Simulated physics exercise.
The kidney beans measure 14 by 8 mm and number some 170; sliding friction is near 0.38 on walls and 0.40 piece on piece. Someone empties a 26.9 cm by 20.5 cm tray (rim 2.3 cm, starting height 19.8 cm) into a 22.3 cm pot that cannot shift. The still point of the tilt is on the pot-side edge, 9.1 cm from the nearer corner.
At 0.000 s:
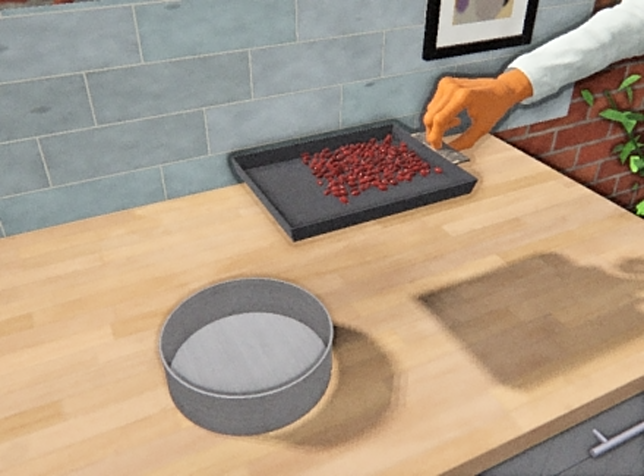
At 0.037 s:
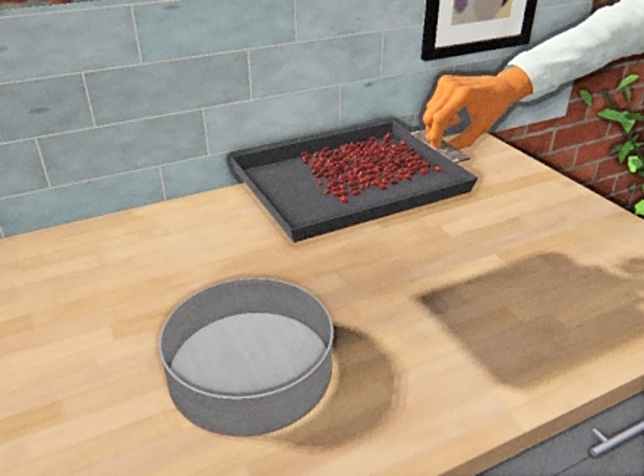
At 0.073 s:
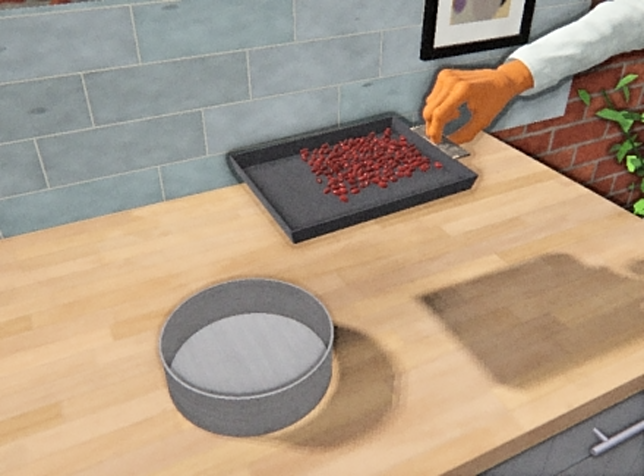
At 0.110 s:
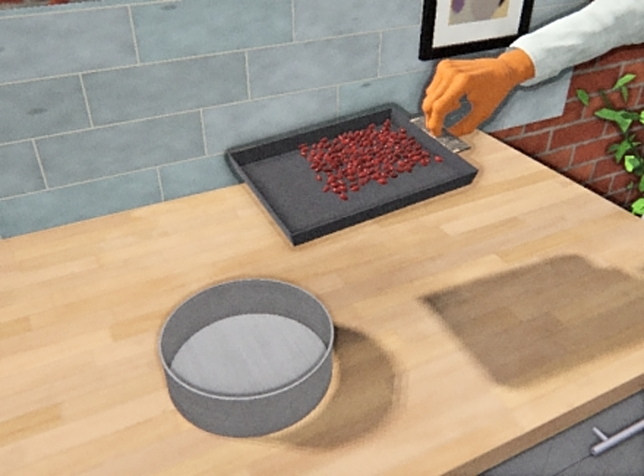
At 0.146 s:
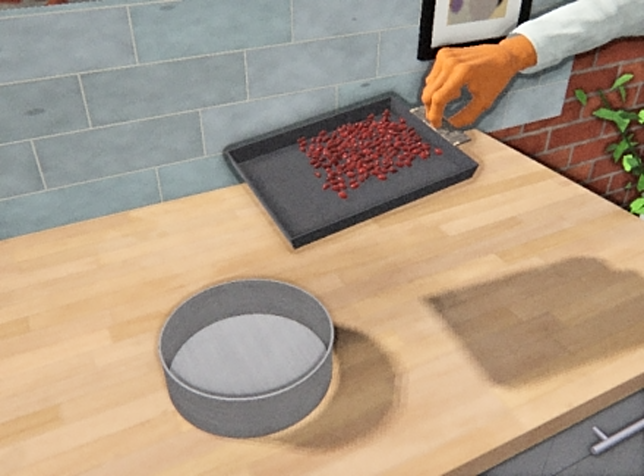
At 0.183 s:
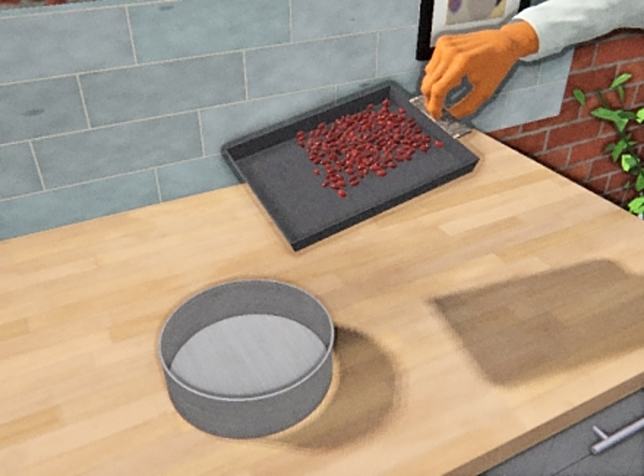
A light wooden kitchen worktop against grey-blue wall tiles, with red brick and green leaves at the right, is seen from above at an angle by a still camera. A round grey pot stands at the front left, and behind it an orange hand in a pale sleeve holds a dark tray of small red beans. The hand gradually raises the tray's right-hand end, tilting it slightly, while the beans barely shift.
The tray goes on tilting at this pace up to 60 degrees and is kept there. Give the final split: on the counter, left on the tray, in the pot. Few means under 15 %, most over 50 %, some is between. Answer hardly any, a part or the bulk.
Counter hardly any, tray a part, pot the bulk.
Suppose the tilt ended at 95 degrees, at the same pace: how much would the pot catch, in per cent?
It would be near 100 per cent.
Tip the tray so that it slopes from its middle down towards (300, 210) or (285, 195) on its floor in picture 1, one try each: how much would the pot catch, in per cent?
Some 60 and 20 per cent.
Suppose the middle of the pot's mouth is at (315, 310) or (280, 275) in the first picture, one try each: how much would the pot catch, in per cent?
Some 60 and 5 per cent.
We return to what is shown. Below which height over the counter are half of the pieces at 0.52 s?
Roughly 26 cm.
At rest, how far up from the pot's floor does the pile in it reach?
Roughly 1.5 cm.
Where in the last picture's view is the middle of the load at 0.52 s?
Around (341, 171).
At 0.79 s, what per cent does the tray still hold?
Some 45 per cent of the load.
After 0.39 s, tilt 38 degrees; the tray holds 100 %, the pot 0 %.
Then, at 0.52 s, tilt 53 degrees; the tray holds 100 %, the pot 0 %.
Then, at 0.79 s, tilt 60 degrees; the tray holds 45 %, the pot 35 %.
At rest (2.1 s), counter 0 %, tray 30 %, pot 70 %.
